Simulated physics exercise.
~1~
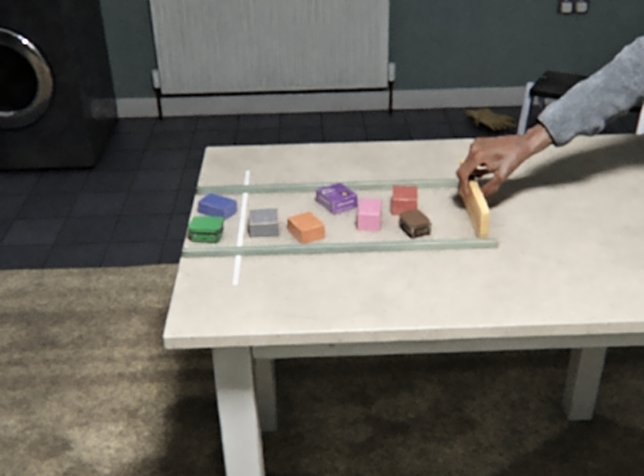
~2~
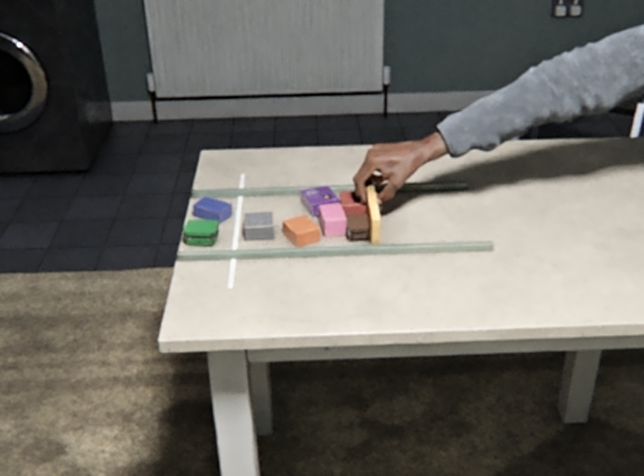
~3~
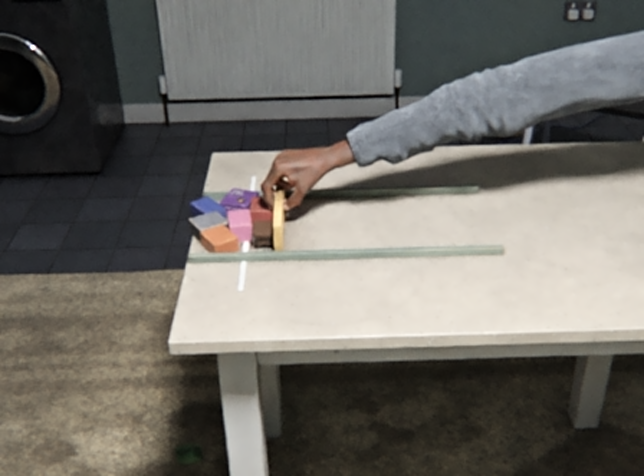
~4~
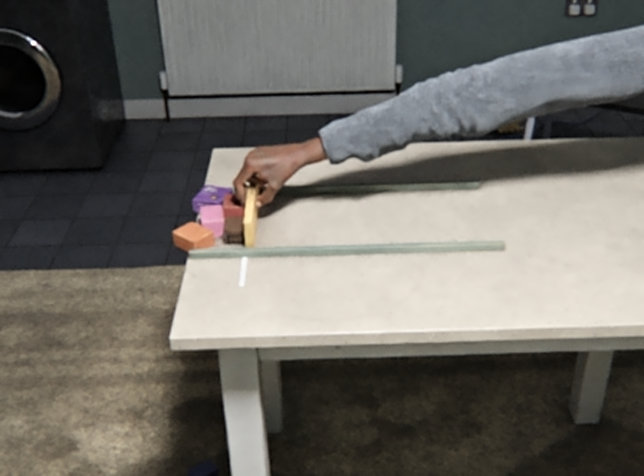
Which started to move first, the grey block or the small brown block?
The small brown block started to move first, pushed left by the board while the grey block was still sitting in its place.
